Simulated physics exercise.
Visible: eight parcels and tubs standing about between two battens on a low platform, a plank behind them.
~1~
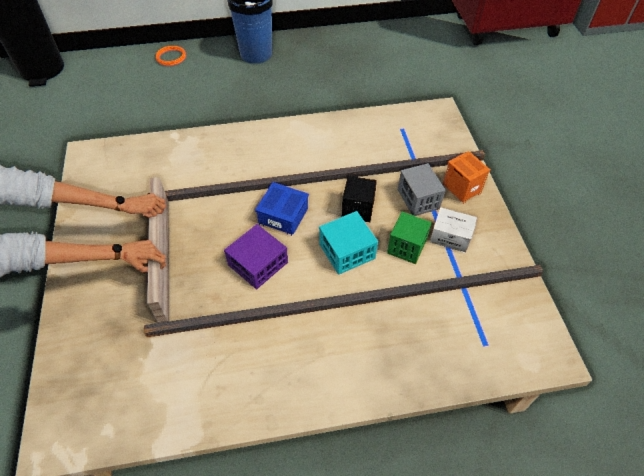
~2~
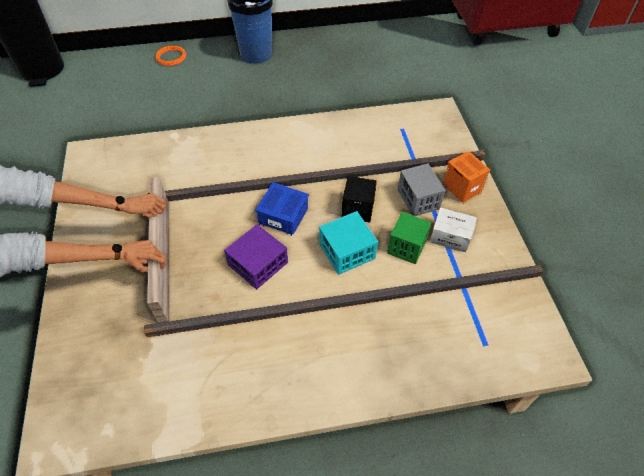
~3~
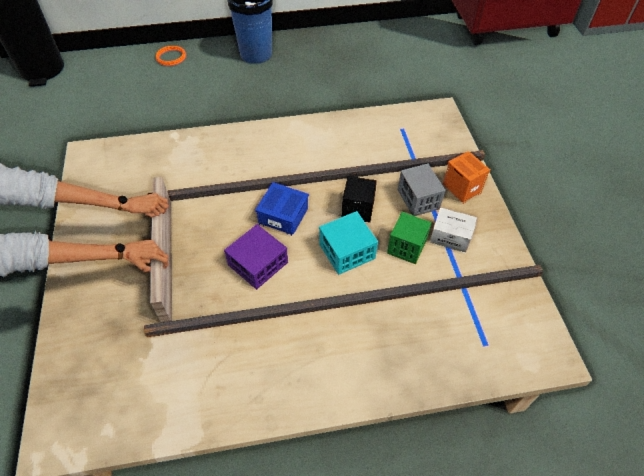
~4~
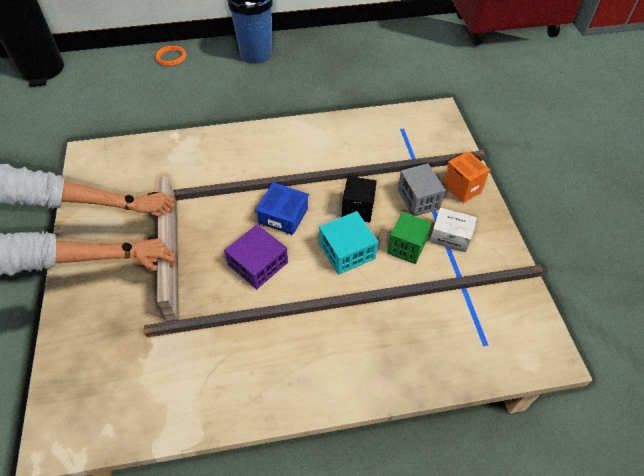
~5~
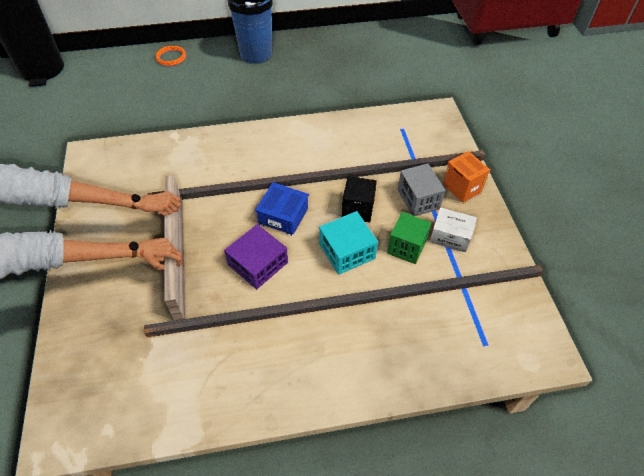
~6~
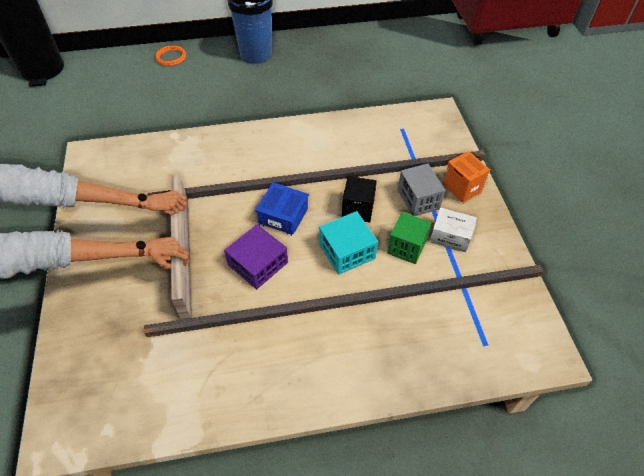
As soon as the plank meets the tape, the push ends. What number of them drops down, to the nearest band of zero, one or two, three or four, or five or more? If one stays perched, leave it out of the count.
The drop will claim three or four of them.
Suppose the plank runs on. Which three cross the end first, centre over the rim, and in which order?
White box, then orange tote, then green crate.
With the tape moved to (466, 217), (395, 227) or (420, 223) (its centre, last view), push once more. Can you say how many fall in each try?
6, 1, 3.
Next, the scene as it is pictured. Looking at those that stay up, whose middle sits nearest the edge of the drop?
That would be the turquoise crate.
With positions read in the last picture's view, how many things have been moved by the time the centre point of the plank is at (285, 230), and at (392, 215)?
Up to then 3, and up to the other point 8.
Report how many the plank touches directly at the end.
Looks like 2 of them, all told.
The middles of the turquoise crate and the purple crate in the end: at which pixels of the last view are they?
Final spots - turquoise crate (509, 225), purple crate (472, 239).
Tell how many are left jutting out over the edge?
Count: 1.
A little later, none off yet; orange tote at rest near (465, 178); white box at rest near (453, 230); grey crate at rest near (421, 190).
When it is over, the number that fall off is three or four; down, green crate, grey crate, white box and orange tote.
